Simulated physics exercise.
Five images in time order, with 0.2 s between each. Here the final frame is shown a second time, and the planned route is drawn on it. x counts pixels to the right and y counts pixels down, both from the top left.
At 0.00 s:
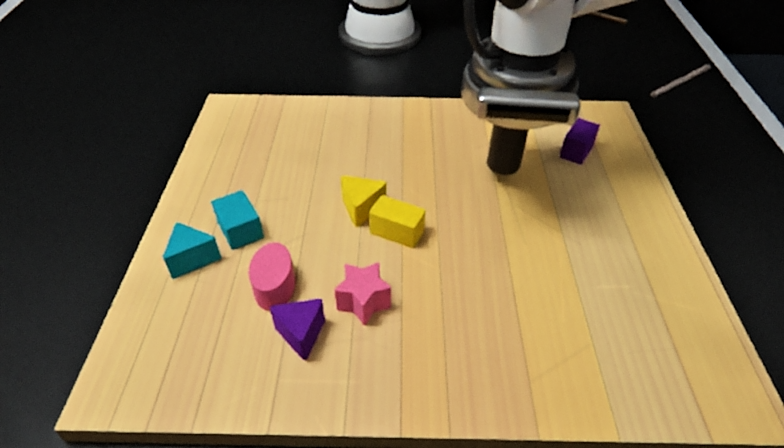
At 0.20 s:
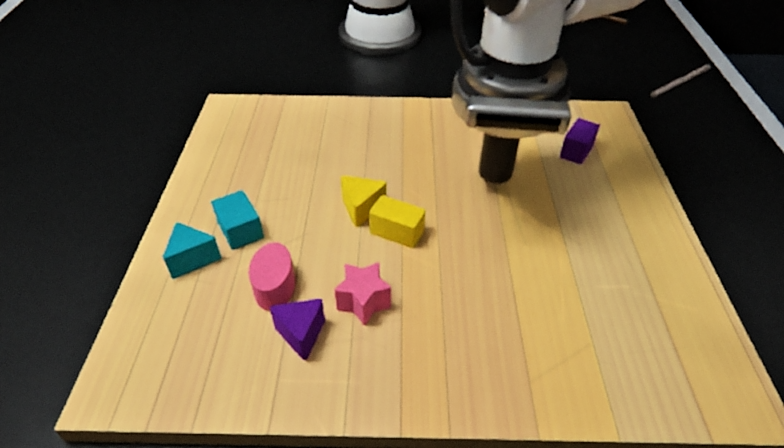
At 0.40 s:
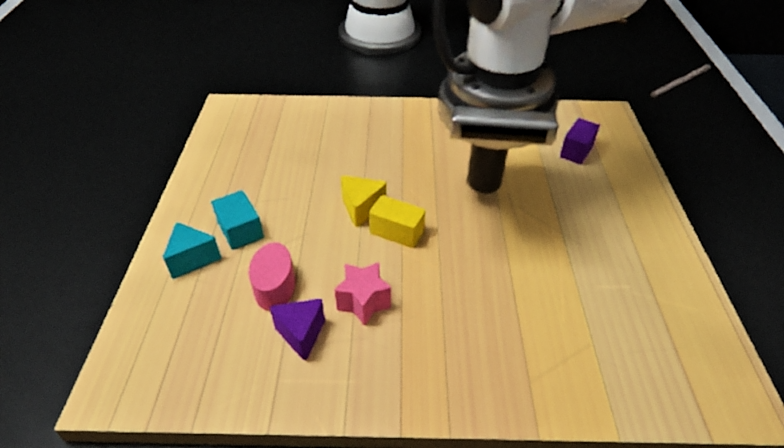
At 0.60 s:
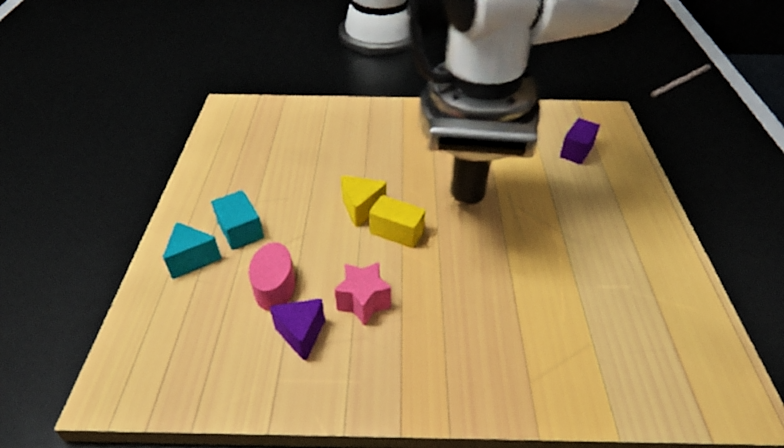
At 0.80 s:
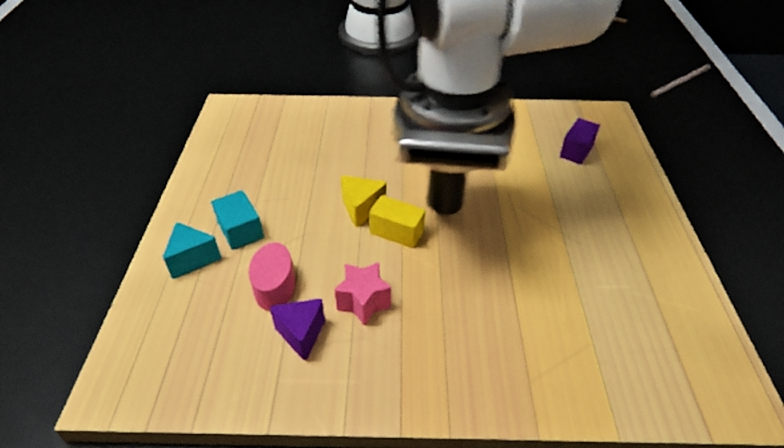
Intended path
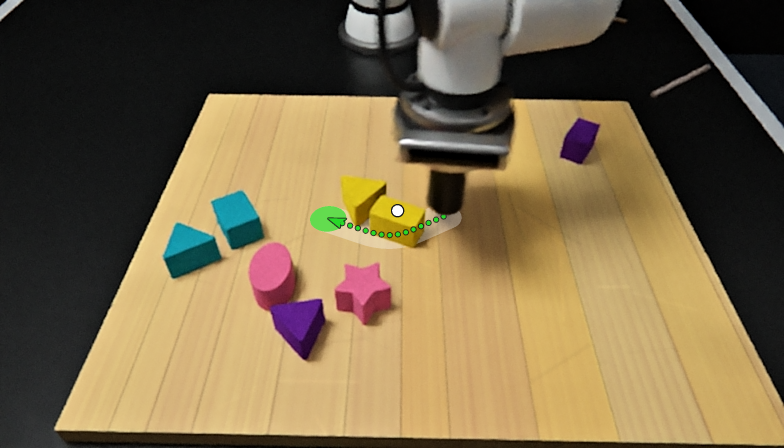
A robot arm with a dark rod slid steadily left and slightly toward the viewer across a wooden board, nearing the yellow blocks, while all the teal, pink, purple and yellow blocks stayed still.
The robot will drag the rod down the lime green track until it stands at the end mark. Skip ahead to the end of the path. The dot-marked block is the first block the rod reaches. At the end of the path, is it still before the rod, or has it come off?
The rod should slip past it.
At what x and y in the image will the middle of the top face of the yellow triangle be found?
It is going to be at (347, 179).
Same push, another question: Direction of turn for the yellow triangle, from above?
The answer is clockwise.
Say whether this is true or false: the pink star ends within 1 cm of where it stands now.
That statement is accurate.
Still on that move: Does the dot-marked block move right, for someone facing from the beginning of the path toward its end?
No, that is not how it ends up.
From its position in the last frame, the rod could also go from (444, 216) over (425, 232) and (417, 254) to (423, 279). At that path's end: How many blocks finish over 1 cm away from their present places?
That push would leave one block displaced by more than about 1 cm.
Drawn move, from (444, 216) via (408, 232) and (366, 231), ending at (328, 219); the dot is on the yellow rectangle.
The first path, step by step. One third of the way, rod at (407, 220); yellow rectangle at (375, 218), turned 40° clockwise.
Two thirds of the way, rod at (365, 218); yellow triangle at (358, 186), turned 20° clockwise; yellow rectangle at (336, 224), turned 30° clockwise.
At the end, rod at (327, 206); yellow triangle at (347, 179), turned 70° clockwise; pink star still; yellow rectangle at (325, 225).
